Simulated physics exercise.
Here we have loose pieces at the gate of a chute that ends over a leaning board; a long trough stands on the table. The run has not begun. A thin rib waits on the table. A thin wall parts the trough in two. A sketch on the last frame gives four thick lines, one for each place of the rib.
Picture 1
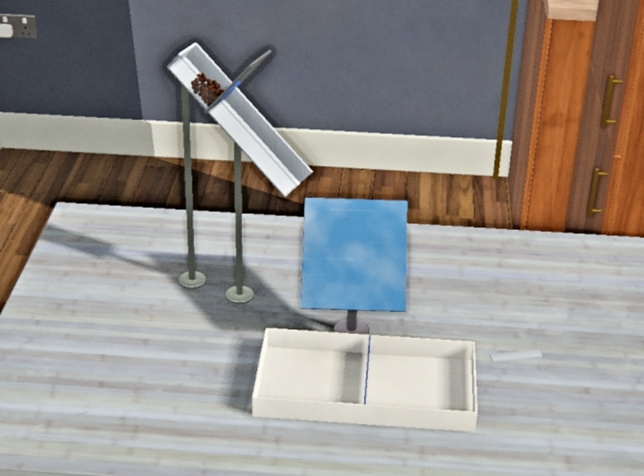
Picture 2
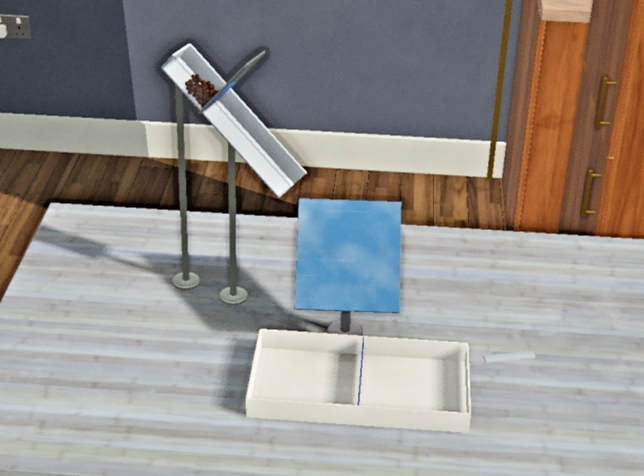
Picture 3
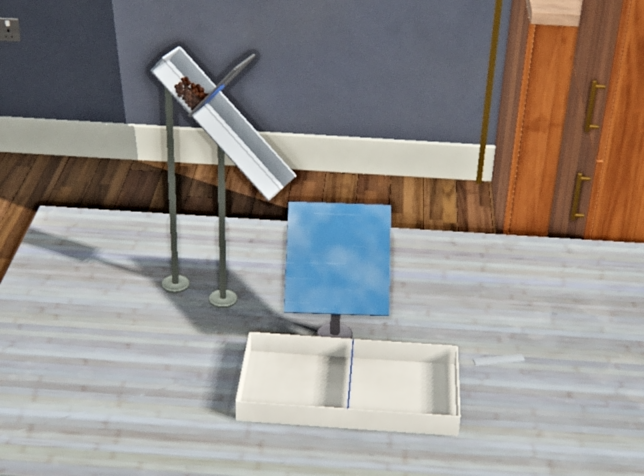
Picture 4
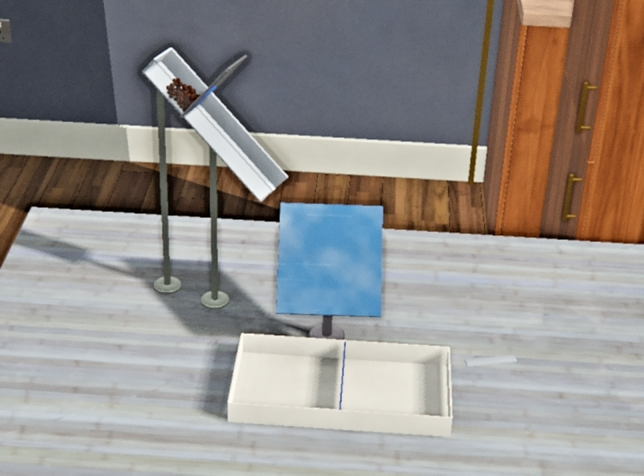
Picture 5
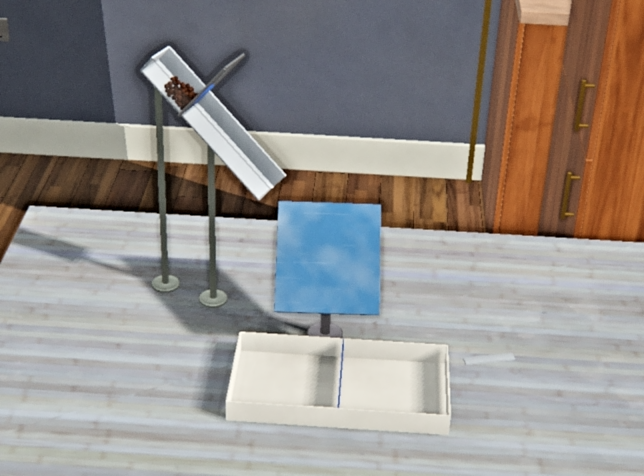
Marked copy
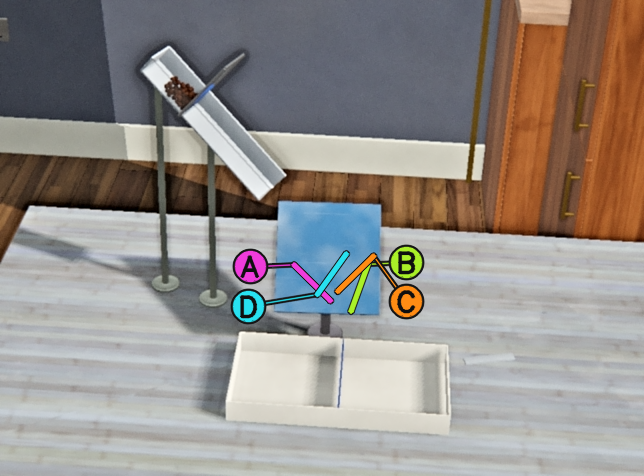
A tilted white chute on two thin stands held a small heap of brown pieces behind its gate, above a blue board and a divided trough; only the view shifted slightly, and nothing else moved.
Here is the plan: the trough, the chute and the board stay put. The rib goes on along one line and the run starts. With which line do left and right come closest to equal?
Best: B.
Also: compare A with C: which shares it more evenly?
Here it is line C.
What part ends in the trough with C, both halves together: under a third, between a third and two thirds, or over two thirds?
Line C gives over two thirds.
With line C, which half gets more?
More lands on the left.
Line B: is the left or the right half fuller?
The left half.
On the marked copy, line A from (293, 264) to (330, 300); line B from (368, 264) to (351, 311); line C from (373, 255) to (337, 291); line D from (346, 253) to (317, 294).
Choosing A, of what is caught, a stray few in the left half, nearly all in the right.
Choosing B, of what is caught, about two thirds in the left half, about a third in the right.
Choosing C, of what is caught, most in the left half, about a quarter in the right.
Choosing D, of what is caught, nearly all in the left half, a small part in the right.
